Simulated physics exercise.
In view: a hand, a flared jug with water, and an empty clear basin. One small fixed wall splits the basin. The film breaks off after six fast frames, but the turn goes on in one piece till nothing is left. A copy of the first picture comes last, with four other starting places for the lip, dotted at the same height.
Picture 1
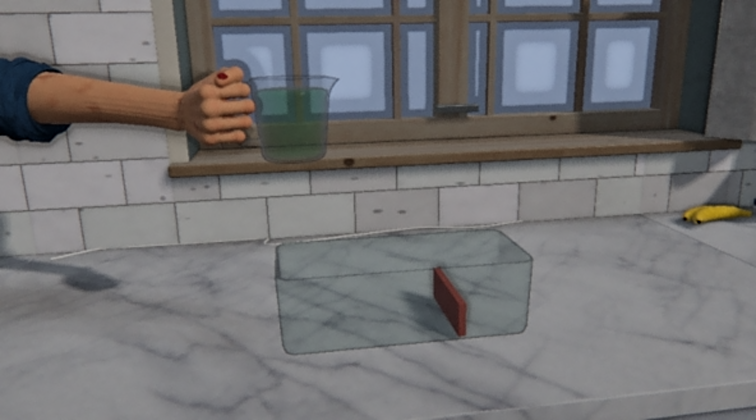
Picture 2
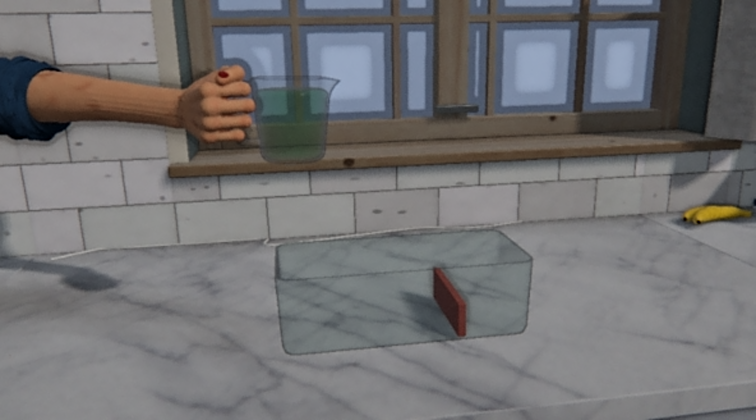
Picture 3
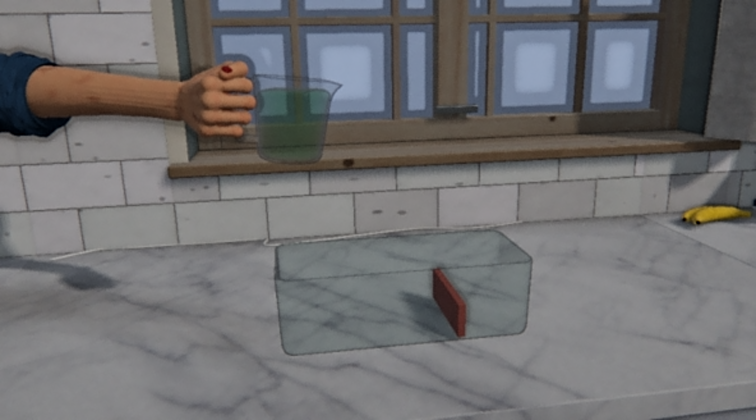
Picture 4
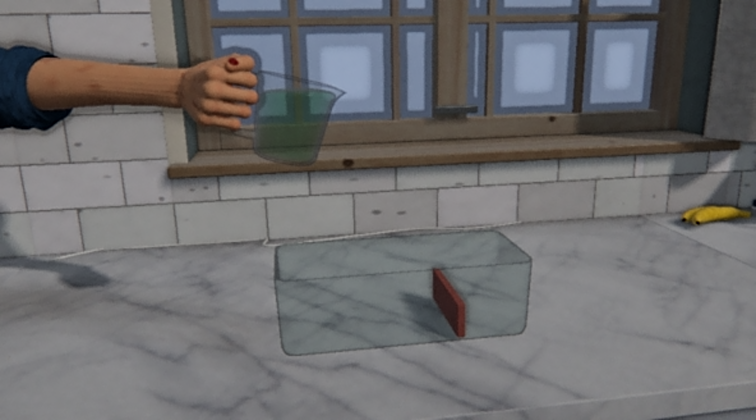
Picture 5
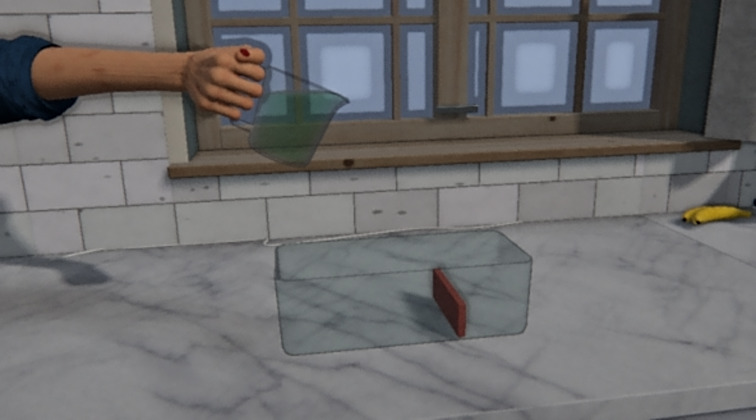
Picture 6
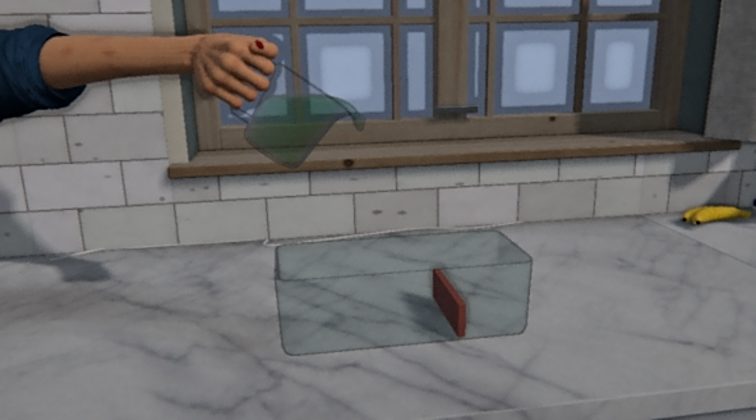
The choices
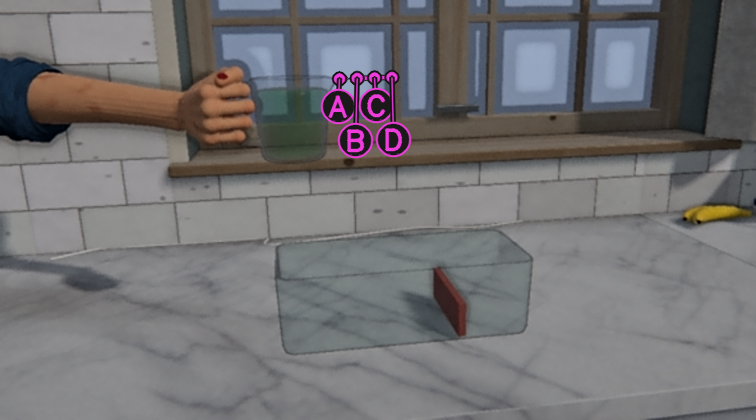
A hand held a clear jug of greenish water upright above an empty clear basin with a red divider, then steadily tilted it to the right until water started coming over the lip.
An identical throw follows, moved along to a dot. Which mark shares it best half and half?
D works best here.
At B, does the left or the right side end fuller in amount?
The left side.
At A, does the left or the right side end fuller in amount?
The left side.
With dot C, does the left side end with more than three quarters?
Yes, it does.
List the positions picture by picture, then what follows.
The first frame shows upright, lip at (338, 78); basin from (283, 353) to (526, 330); top of the wall at (449, 284); nothing has left yet.
The second frame shows upright, lip at (339, 80); nothing has left yet.
The third frame shows tipped about 6°, lip at (341, 84); nothing has left yet.
The fourth frame shows tipped about 14°, lip at (345, 92); nothing has left yet.
The fifth frame shows tipped about 24°, lip at (349, 101); nothing has left yet.
The sixth frame shows tipped about 36°, lip at (351, 114); water is over the lip, down to (362, 128).
On the marked copy, A at (339, 78); B at (357, 78); C at (374, 77); D at (391, 77).
If A is chosen, about 93 % ends left of the wall and 4 % right of it; 3 % is lost outside.
If B is chosen, about 92 % ends left of the wall and 4 % right of it; 4 % is lost outside.
If C is chosen, about 84 % ends left of the wall and 11 % right of it; 5 % is lost outside.
If D is chosen, about 52 % ends left of the wall and 45 % right of it; 3 % is lost outside.
